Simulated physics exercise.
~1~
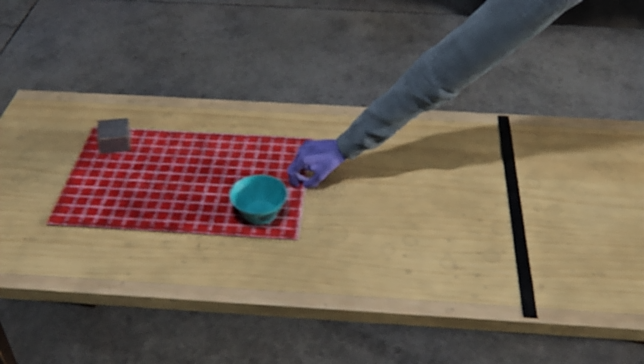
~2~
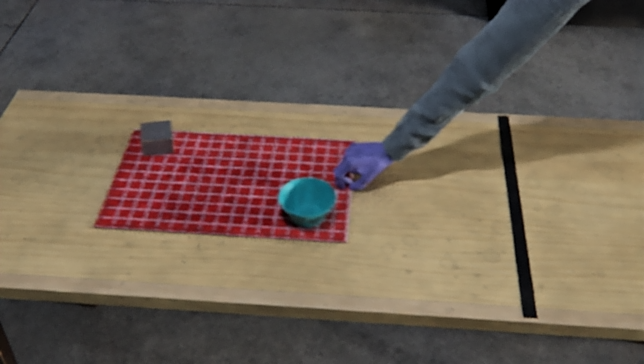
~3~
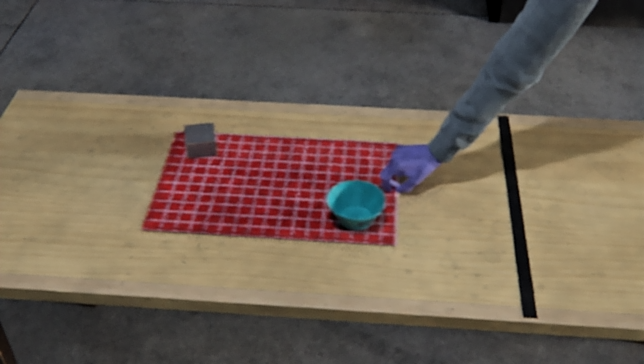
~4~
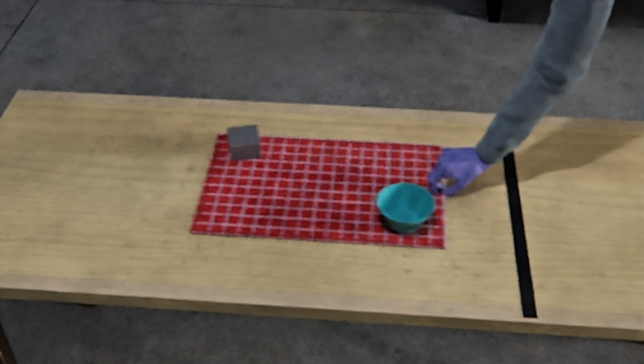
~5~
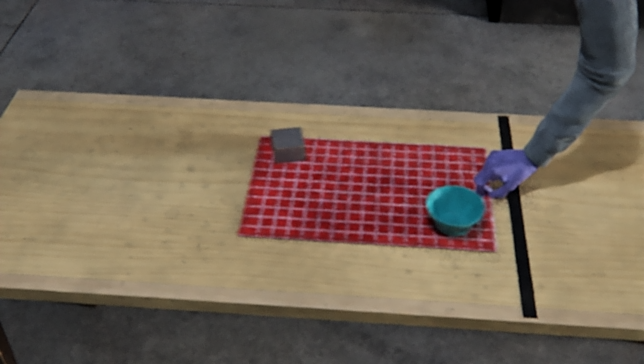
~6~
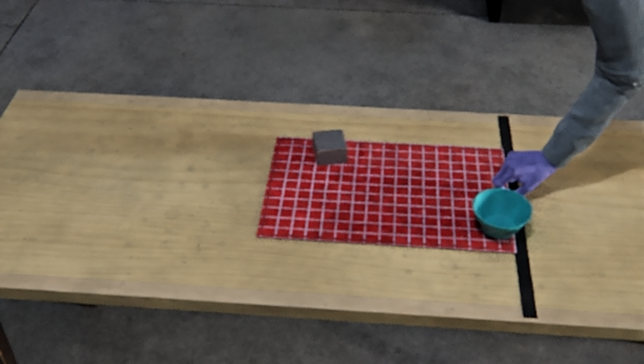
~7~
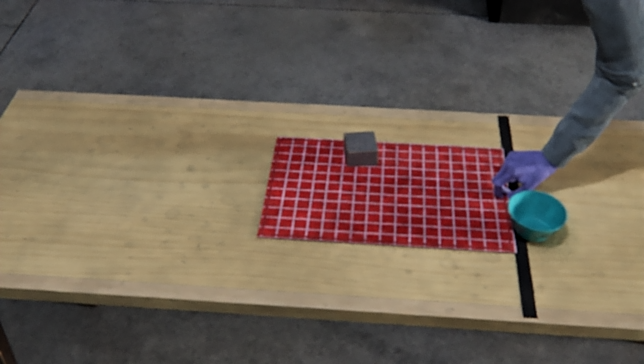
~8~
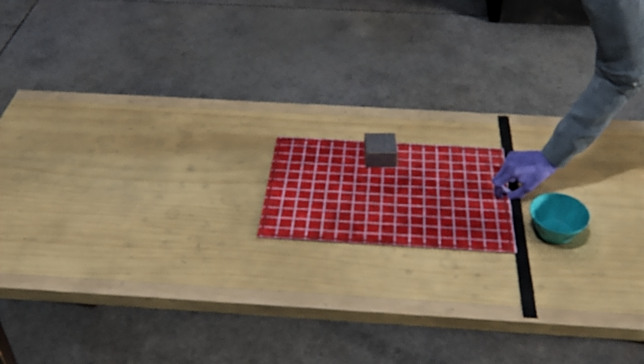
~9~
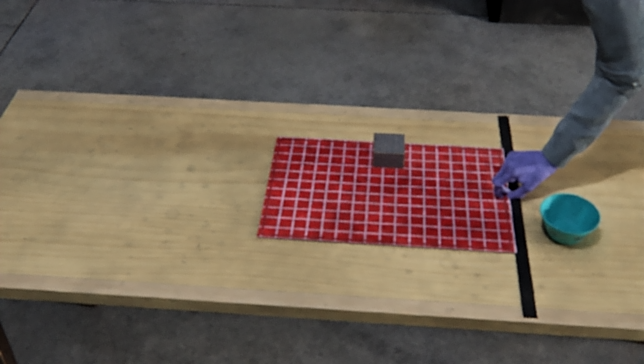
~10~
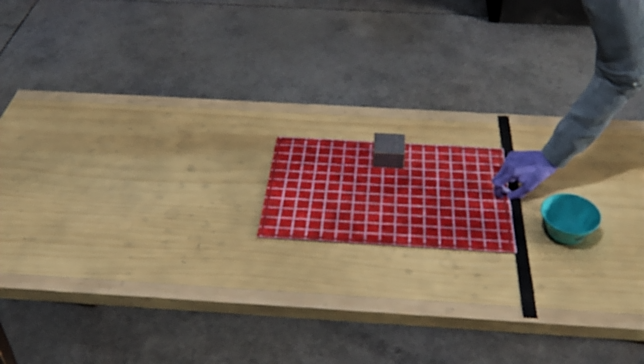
A red checked place mat carrying a turquoise bowl near its right edge and a small grey block at its upper left slides across a pale wooden table, seen from above at an angle. A purple-gloved hand at the end of a grey-blue sleeve draws it rightward toward a black strip of tape. Bowl and block ride along until the mat's right edge reaches the tape, where hand and mat stop. The bowl slides on off the front edge and past the tape, while the block slides right along the mat. Finally, the bowl rests on bare wood beyond the tape and the block remains on the cloth.
